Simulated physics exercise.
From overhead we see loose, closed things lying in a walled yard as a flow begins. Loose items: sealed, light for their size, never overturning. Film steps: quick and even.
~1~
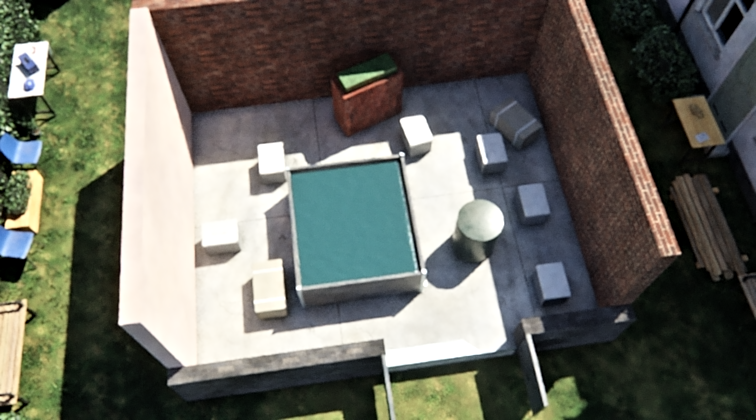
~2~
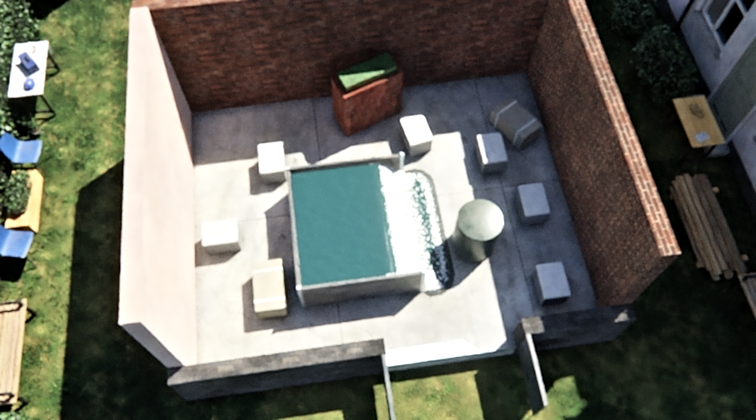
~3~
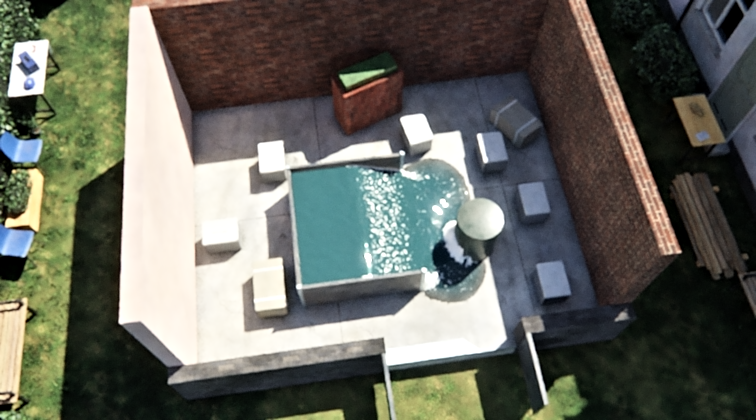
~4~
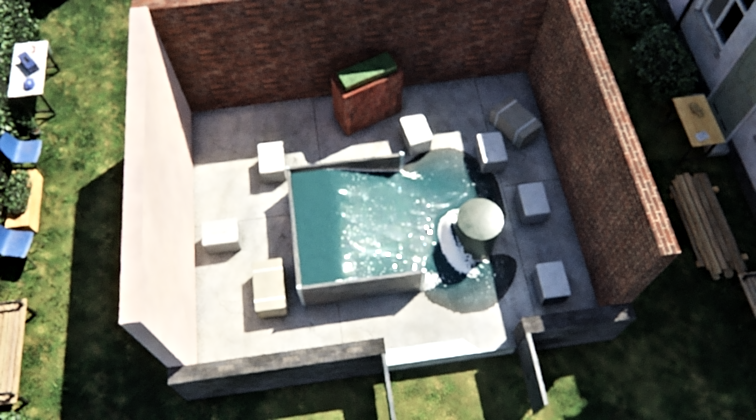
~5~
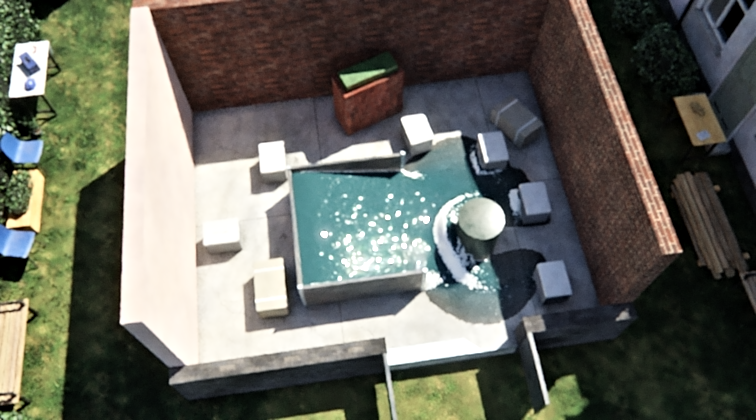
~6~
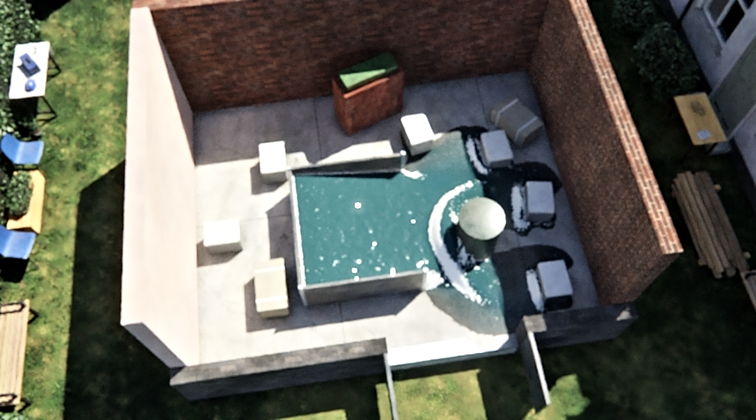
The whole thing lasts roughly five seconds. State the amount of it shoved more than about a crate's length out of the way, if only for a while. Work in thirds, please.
My answer: One to two thirds.
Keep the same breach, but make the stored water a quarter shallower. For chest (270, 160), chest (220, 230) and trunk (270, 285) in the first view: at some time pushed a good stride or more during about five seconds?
The first stopped before it, the second stopped before it, the third stopped before it.
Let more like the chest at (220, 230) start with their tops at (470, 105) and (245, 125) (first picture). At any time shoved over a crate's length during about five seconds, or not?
Listed in order: Shoved clear, then hardly budges.
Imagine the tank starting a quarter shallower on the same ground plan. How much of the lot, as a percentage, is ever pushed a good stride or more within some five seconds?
That comes to 50 % of the lot.
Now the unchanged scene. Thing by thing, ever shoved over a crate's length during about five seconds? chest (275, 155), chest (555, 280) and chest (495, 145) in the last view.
One after the other: Not that far, that far or more, pushed that far.
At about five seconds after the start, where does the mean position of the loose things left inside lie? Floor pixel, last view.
Roughly at (369, 211).
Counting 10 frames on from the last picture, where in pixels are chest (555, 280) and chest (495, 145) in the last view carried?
Close to (582, 273), and close to (521, 103).
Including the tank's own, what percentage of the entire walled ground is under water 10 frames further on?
Something close to 50 per cent.
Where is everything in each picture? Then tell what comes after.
The first frame shows a chest at (534, 199) rests on the ground; a chest at (493, 148) rests on the ground; 0 of 8 have shifted.
The second frame shows a chest at (534, 198) rests on the ground; a chest at (493, 147) rests on the ground; 0 of 8 have shifted.
The third frame shows a chest at (535, 198), on the bottom; a chest at (493, 146) rests on the ground; 0 of 8 have shifted.
The fourth frame shows a chest at (534, 198), on the bottom; a chest at (493, 147), on the bottom; 0 of 8 have shifted.
The fifth frame shows a chest at (536, 197) rests on the ground; a chest at (494, 146), on the bottom; 0 of 8 have shifted.
The sixth frame shows a chest at (541, 197), on the bottom, close to its start; a chest at (497, 145) rests on the ground, close to its start; 2 of 8 have shifted.
A moment on, 0 of 8 are well off their spots; 0 afloat.
Next, 3 of 8 are well off their spots; 4 afloat.
Later, 4 of 8 are well off their spots; 4 afloat.
In the end, 5 of 8 are well off their spots, and 5 have been at some point; 2 afloat.
